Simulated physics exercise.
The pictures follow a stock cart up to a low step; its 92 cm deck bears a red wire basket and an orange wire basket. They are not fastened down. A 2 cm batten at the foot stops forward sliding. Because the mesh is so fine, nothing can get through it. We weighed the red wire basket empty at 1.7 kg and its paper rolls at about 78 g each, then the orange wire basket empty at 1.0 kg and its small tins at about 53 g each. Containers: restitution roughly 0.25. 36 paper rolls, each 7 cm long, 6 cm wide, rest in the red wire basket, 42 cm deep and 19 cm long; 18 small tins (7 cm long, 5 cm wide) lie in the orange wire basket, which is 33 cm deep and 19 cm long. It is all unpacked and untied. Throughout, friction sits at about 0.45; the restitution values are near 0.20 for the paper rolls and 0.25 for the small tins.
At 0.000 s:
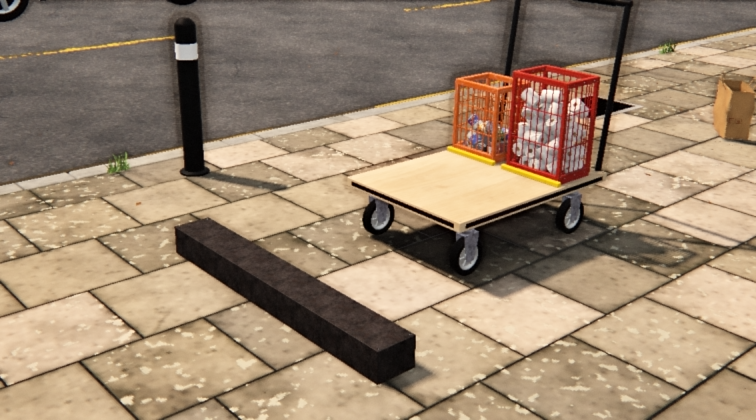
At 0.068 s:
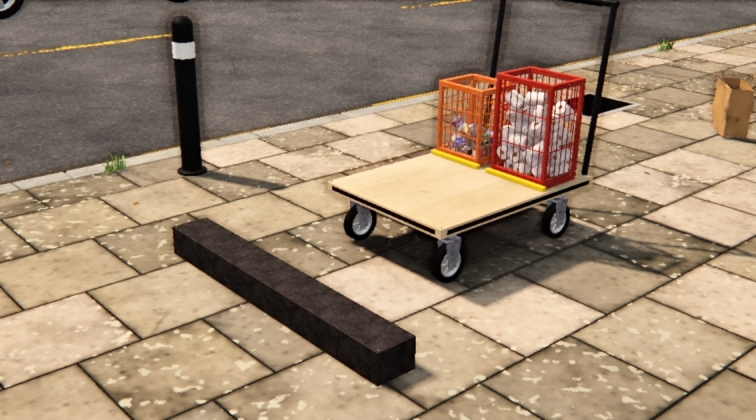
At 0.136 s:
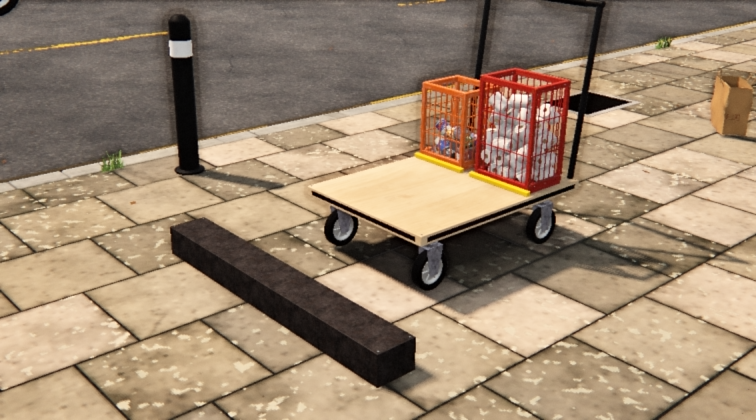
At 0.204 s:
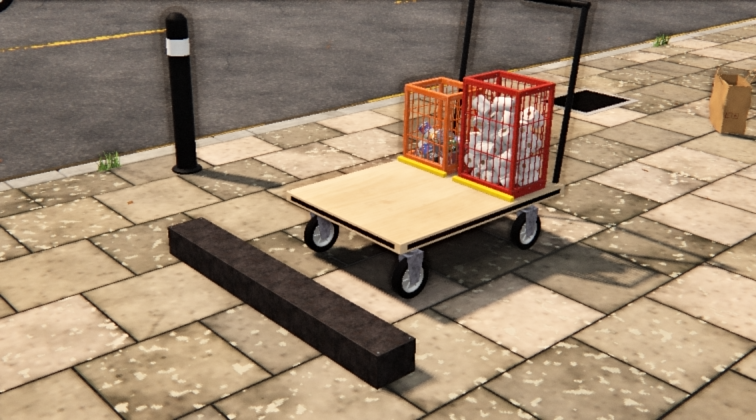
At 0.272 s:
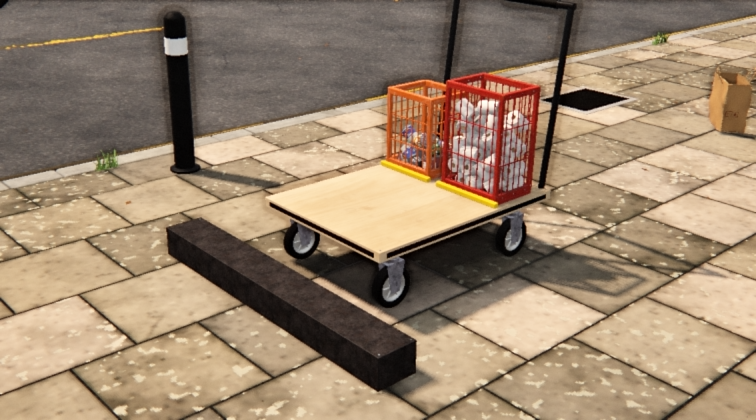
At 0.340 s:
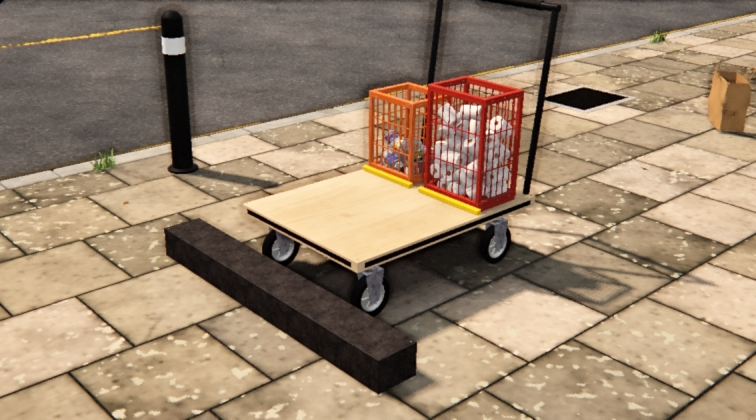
At first, a flat cart carrying an orange wire basket and a red wire basket of white rolls stands on the paving, a short way from a long dark block. The cart then rolls steadily left and toward the viewer, closing the gap until its front edge is beside the block, both baskets still upright and filled.
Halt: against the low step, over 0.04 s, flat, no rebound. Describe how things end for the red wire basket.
The red wire basket tips over.
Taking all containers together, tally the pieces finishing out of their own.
Roughly 4 pieces.
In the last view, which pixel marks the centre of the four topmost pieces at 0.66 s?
I'd put it somewhere around (440, 124).
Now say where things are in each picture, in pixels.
In the first picture (each is followed by its nearest rim corner in this view; the camera moves round a little), red wire basket, (569, 83); orange wire basket, (499, 89); 54 cm short of the stop; none out.
Red wire basket, (553, 85); orange wire basket, (483, 91); 44 cm short of the stop, in the second picture.
Red wire basket, (537, 88); orange wire basket, (467, 93); 35 cm short of the stop, in the third picture.
Red wire basket, (521, 91); orange wire basket, (450, 96); 25 cm short of the stop, in the fourth picture.
Red wire basket, (504, 95); orange wire basket, (433, 99); 15 cm short of the stop, in the fifth picture.
Red wire basket, (486, 99); orange wire basket, (414, 103); 6 cm short of the stop; none out, in the sixth picture.
After 0.36 s, it starts to lose speed.
After 0.48 s, the red wire basket leans 17° with 0 of 36 out and the orange wire basket leans 12° with 0 of 18 out.
After 0.66 s, the red wire basket leans 32° with 0 of 36 out and the orange wire basket is upright with 0 of 18 out.
After 0.96 s, the red wire basket leans 57° with 0 of 36 out and the orange wire basket is upright with 0 of 18 out.
Outcome (at 1.44 s), the red wire basket is down with 4 of 36 out and the orange wire basket is upright with 0 of 18 out. Greatest lean of the red wire basket, 93°.
